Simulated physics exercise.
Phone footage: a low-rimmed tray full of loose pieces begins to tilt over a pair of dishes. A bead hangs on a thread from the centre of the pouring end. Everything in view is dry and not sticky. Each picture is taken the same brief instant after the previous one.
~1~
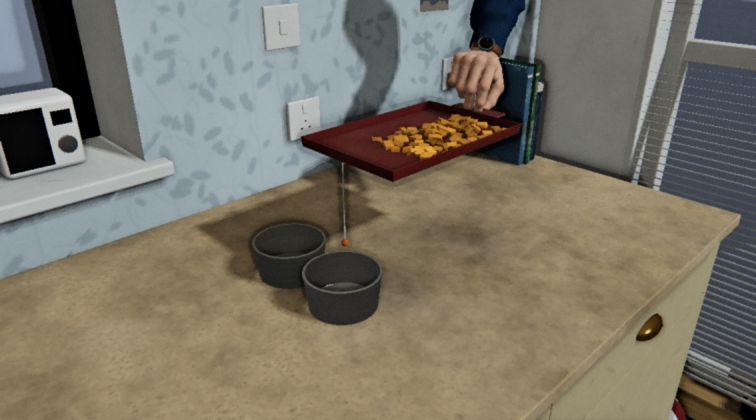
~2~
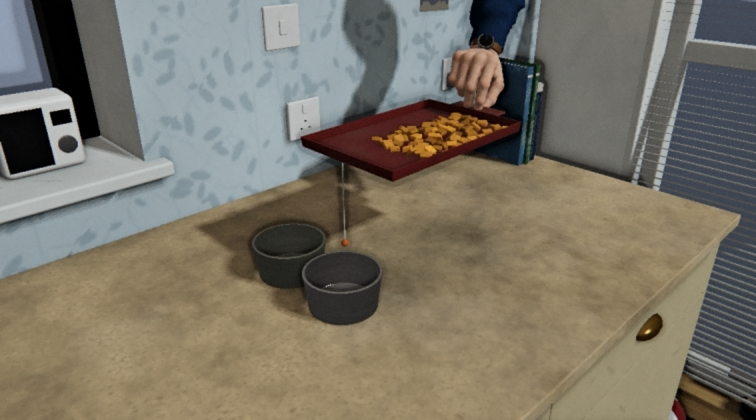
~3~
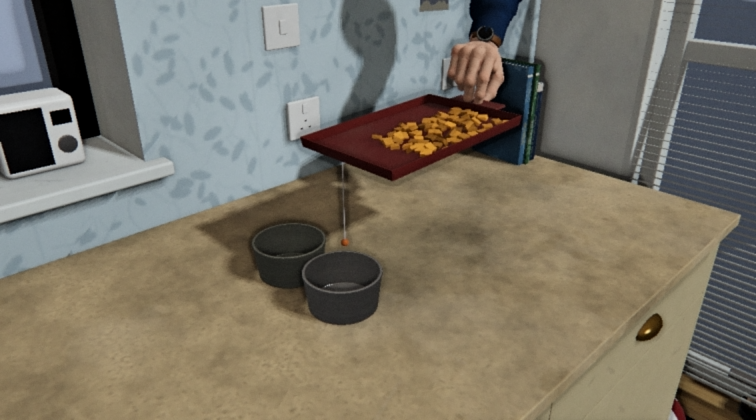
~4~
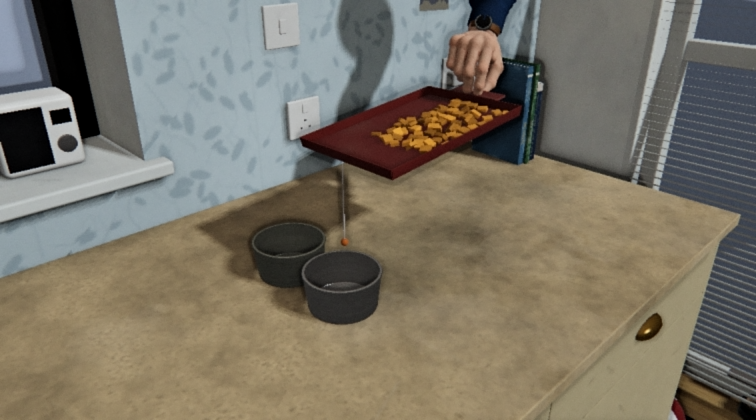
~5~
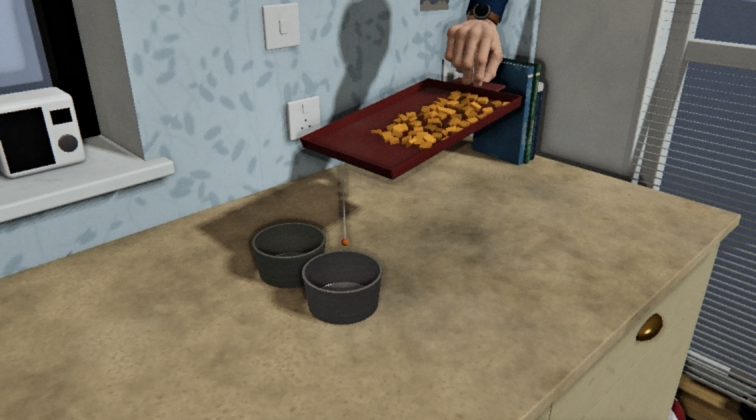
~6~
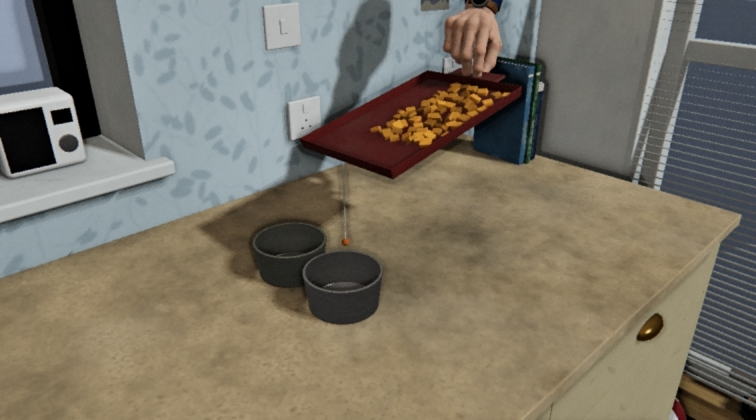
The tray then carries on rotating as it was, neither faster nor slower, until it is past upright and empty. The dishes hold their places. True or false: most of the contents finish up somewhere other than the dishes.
False.
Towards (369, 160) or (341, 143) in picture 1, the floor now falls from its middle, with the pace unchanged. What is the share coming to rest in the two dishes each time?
I'd put it at some 70 % and then some 70 %.
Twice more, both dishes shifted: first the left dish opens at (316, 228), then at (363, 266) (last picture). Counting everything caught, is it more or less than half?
At place one not up to half; at place two not up to half.
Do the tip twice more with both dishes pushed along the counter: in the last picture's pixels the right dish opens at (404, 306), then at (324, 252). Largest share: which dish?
Well, first the dish at left, then the dish at right.
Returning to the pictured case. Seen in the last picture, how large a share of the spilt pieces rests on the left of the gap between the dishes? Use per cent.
I'd guess close to 90 %.
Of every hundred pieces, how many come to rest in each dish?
Left dish: Roughly 40 per cent; right dish: Roughly 40 per cent.
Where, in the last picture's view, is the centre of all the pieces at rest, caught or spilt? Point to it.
I'd mark it at roughly (319, 294).
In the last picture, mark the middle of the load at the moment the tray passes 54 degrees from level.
Somewhere near pixel (352, 142).
Just after the last frame, tray tipped steeply; every one on the tray.
A moment on, tray tipped right over; the larger part on the tray; about a tenth in the right dish; about a tenth in the left dish; just a few outside both.
Further on, tray tipped past a quarter turn; roughly half in the right dish; roughly a third in the left dish; roughly a quarter outside both.
When it is over, tray tipped past a quarter turn; roughly half in the right dish; roughly a third in the left dish; roughly a quarter outside both.
